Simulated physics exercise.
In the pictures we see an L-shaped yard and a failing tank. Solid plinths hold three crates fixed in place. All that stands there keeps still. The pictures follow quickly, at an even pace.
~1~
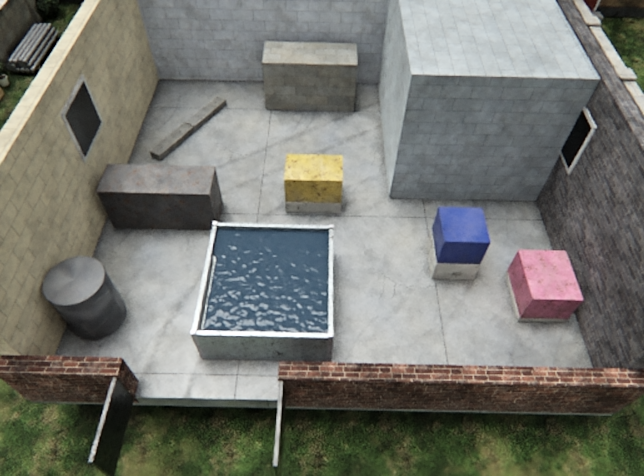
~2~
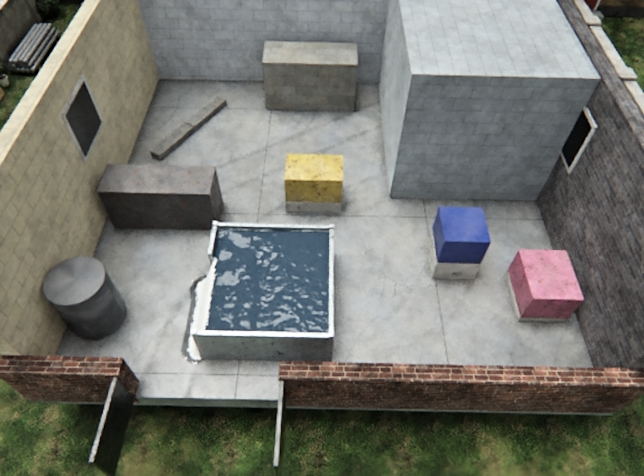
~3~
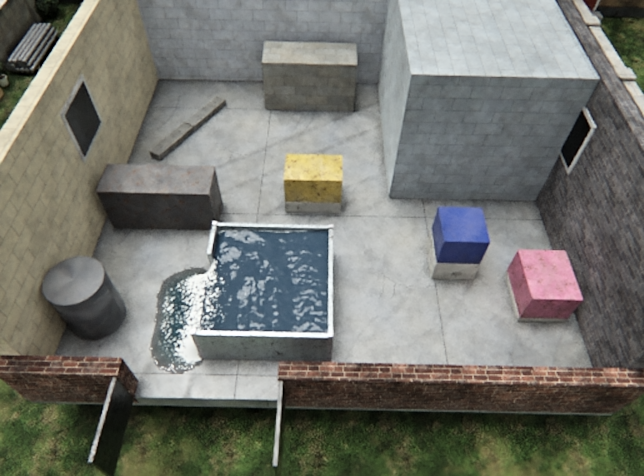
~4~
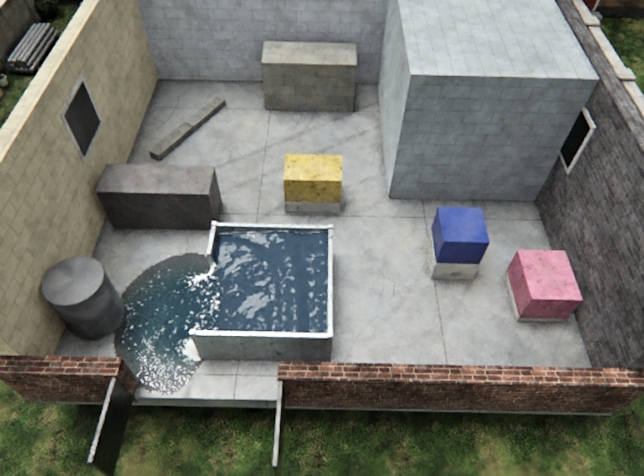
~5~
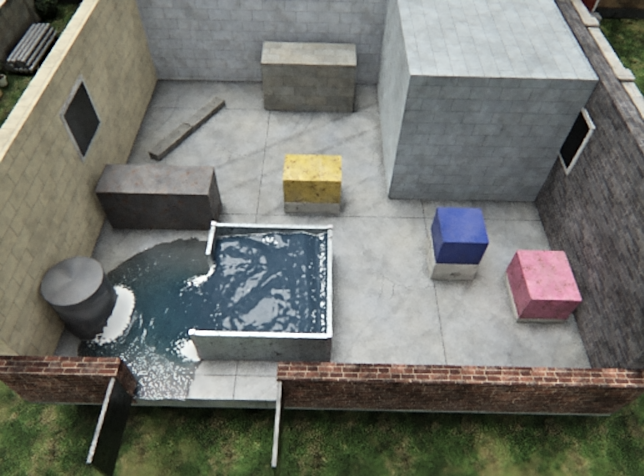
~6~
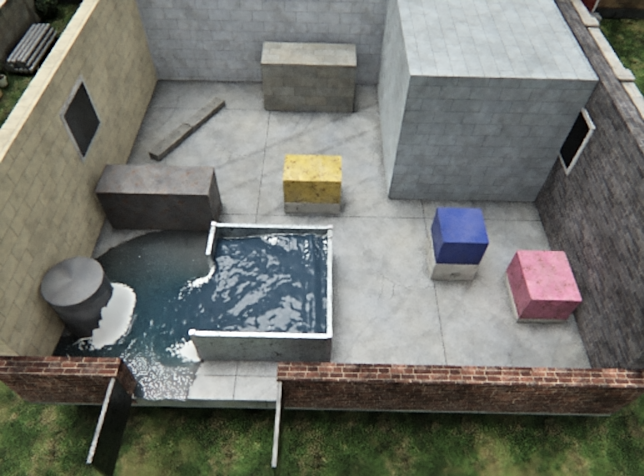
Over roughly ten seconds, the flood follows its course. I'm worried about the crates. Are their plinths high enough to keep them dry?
Well, the blue crate will stay dry, the yellow crate will stay dry, the pink crate will stay dry.
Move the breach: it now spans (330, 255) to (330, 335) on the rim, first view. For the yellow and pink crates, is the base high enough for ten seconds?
Note: Yellow crate is left dry; pink crate is overtopped.
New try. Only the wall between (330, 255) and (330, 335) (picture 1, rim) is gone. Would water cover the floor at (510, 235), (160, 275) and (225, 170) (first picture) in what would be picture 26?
One by one, they turn out drenched, not soaked and not soaked.
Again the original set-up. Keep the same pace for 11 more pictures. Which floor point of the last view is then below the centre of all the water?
At roughly (180, 298).
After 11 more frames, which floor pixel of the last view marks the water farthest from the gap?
The flood front should get to about (146, 112).
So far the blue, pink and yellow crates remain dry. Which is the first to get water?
The one in yellow.
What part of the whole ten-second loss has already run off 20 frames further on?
I make it 35 per cent.
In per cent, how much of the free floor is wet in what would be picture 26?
Estimated share: About 35 %.
A moment on, water covers 15 % of the floor; the blue crate not reached, the yellow crate not reached, the pink crate not reached.
Next, water covers 20 % of the floor; the blue crate not reached, the yellow crate not reached, the pink crate not reached.
Then, water covers 35 % of the floor; the blue crate not reached, the yellow crate water round its plinth, the pink crate not reached.
Later, water covers 55 % of the floor; the blue crate water round its plinth, the yellow crate water round its plinth, the pink crate not reached.
In the end, water covers 80 % of the floor; the blue crate stayed above the water, the yellow crate stayed above the water, the pink crate stayed above the water.
